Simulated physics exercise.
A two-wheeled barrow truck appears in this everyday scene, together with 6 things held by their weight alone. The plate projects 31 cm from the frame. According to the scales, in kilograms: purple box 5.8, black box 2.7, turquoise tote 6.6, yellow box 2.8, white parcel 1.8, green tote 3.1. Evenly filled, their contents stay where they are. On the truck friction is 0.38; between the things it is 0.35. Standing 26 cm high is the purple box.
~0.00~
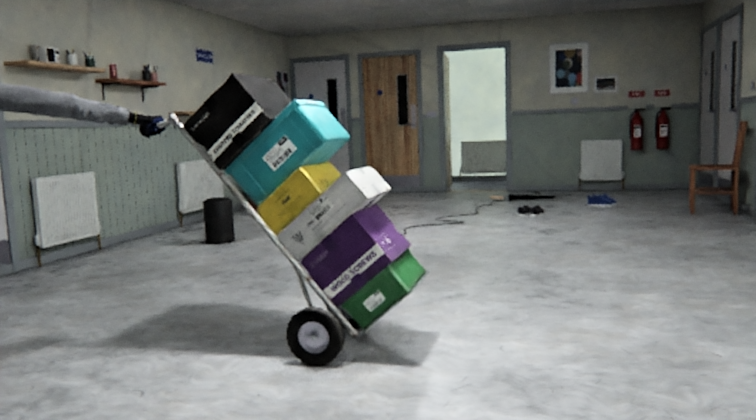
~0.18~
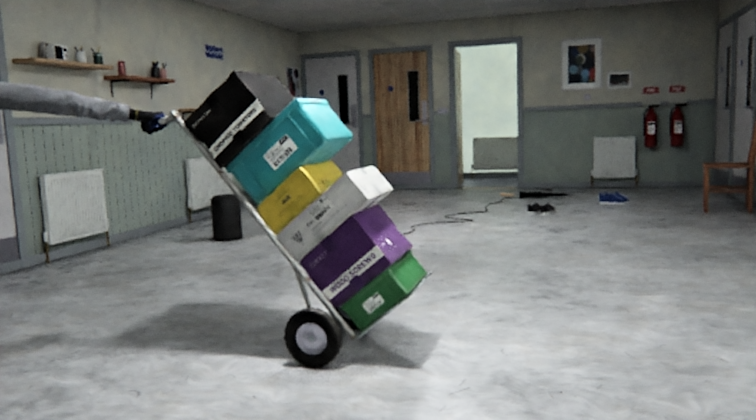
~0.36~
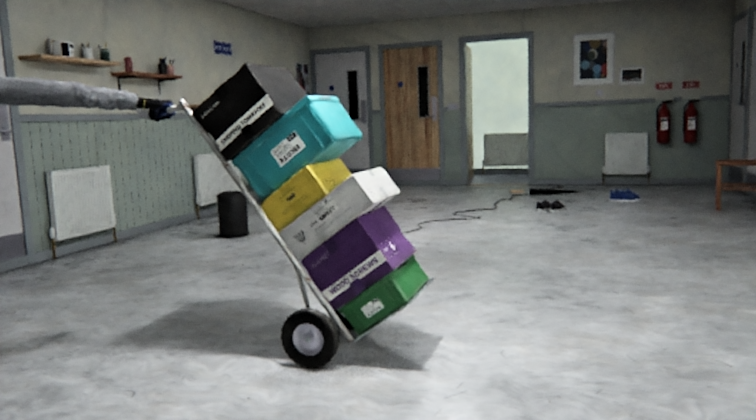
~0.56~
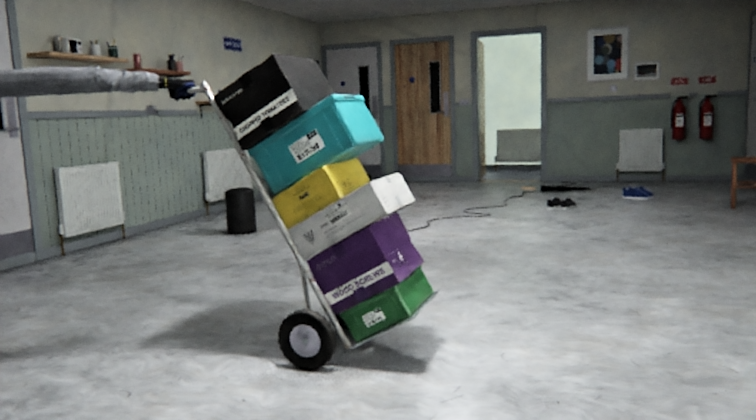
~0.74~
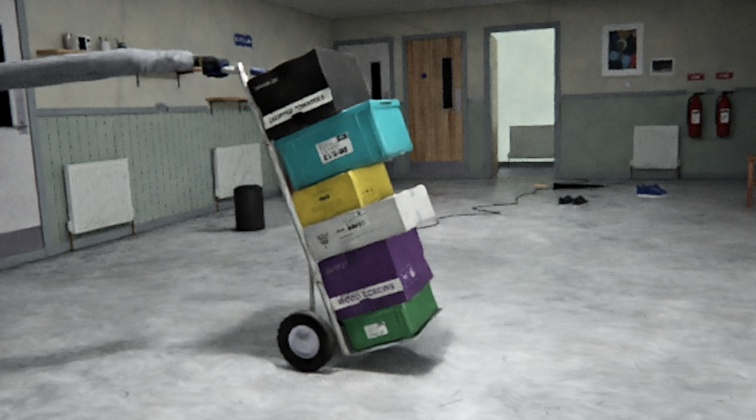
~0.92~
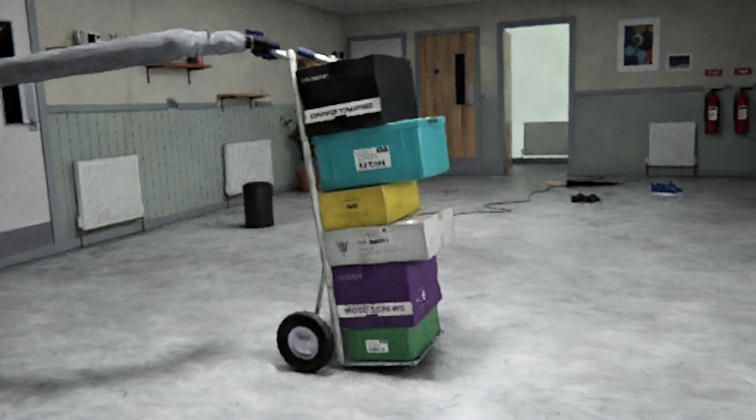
A two-wheeled hand truck stacked with six coloured boxes leans back to the left, a gloved hand gripping its handle as it edges slightly leftward. The arm then pushes the handle up and to the right, swinging the frame and its stack steadily up until they stand nearly upright.
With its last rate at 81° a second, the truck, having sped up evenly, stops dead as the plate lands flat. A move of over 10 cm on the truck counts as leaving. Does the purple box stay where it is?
No.
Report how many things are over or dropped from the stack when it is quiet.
It comes to 6.
After 1.32 s, truck upright; purple box tipped 15° from how it sat near (409, 287); black box tipped 15° from how it sat; turquoise tote tipped 15° from how it sat.
After 1.72 s, truck upright; black box and turquoise tote now dropped from the stack; purple box tipped 39° from how it sat near (441, 290); yellow box tipped 39° from how it sat.
After 2.02 s, truck upright; purple box, yellow box and white parcel now dropped from the stack; green tote tipped 70° from how it sat.
After 2.32 s, truck upright; green tote on its side.
At rest (3.5 s), dropped from the stack, purple box, black box, turquoise tote, yellow box and white parcel; tipped over on the truck, green tote. In the last view, purple box near (497, 329).
